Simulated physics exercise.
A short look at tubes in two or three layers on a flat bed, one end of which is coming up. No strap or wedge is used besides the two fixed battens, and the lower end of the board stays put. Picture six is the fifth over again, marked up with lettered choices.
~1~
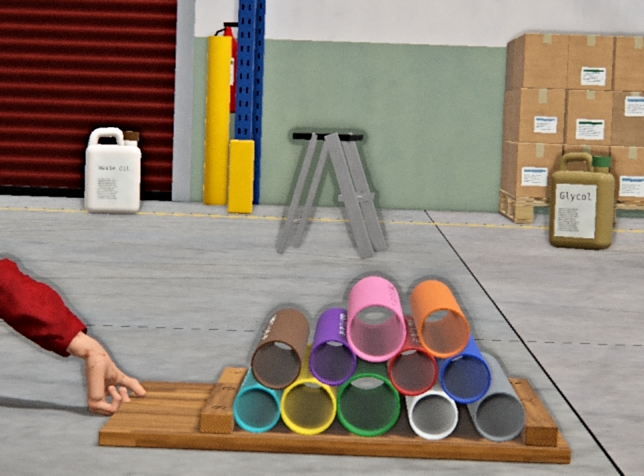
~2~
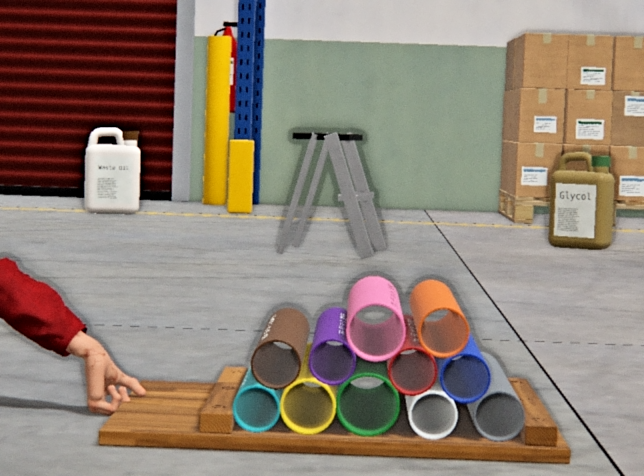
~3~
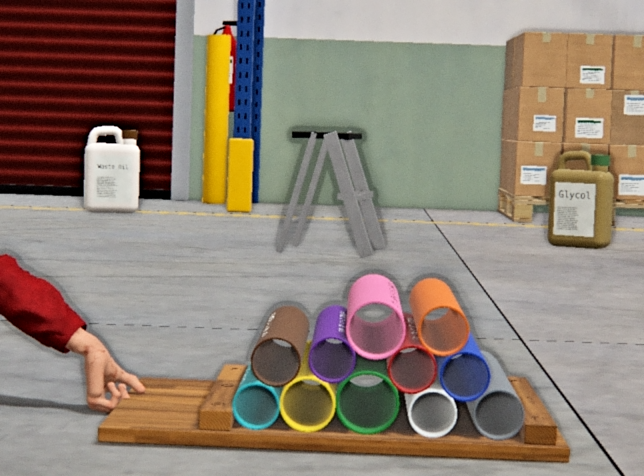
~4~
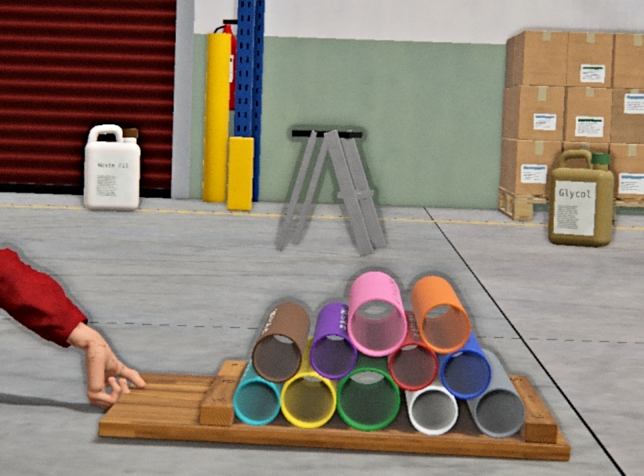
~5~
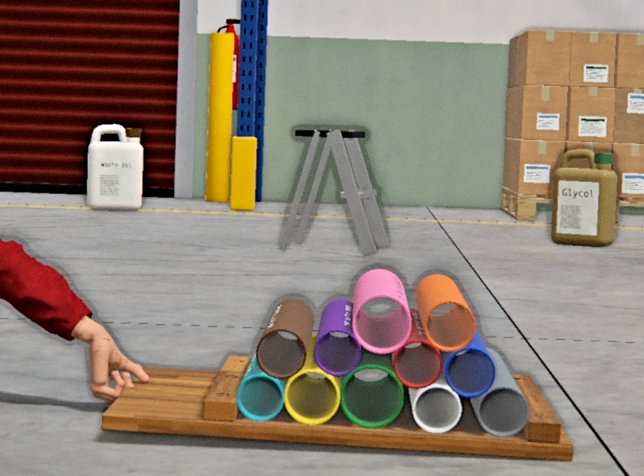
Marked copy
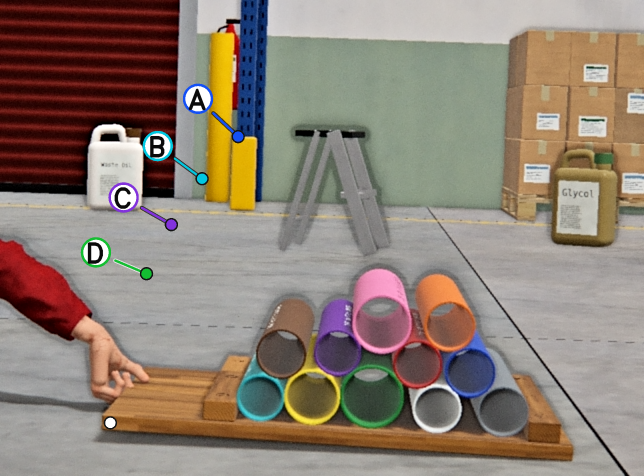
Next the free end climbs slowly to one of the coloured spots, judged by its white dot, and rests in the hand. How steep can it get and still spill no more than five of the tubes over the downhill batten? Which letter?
Stop at B.
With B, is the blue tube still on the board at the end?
No, with B.
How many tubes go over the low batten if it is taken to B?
It comes to four.
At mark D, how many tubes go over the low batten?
With D, four.
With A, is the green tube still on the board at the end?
Yes, with A.
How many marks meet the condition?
Three of them.
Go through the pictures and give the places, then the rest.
The first picture shows white tube (433, 416); grey tube (499, 417); red tube (413, 372).
The second picture shows red tube (413, 371); blue tube (465, 378).
The third picture shows board (336, 407); turquoise tube (256, 407); brown tube (276, 362); pink tube (376, 330).
The fourth picture shows board (336, 404); turquoise tube (257, 402); yellow tube (309, 401).
The fifth picture shows board (339, 400); turquoise tube (260, 398); yellow tube (312, 397).
On the marked copy, A at (238, 136); B at (202, 179); C at (172, 225); D at (146, 274); the white dot at (110, 423).
Taking B. A third of the way, board at 19°.
Two thirds of the way, board at 34°.
When it is over, board at 34°, four over the low batten (red, blue, orange, pink).
As for the rest, A six over the low batten; C four over the low batten (red, blue, orange, pink); D four over the low batten (red, blue, orange, pink).
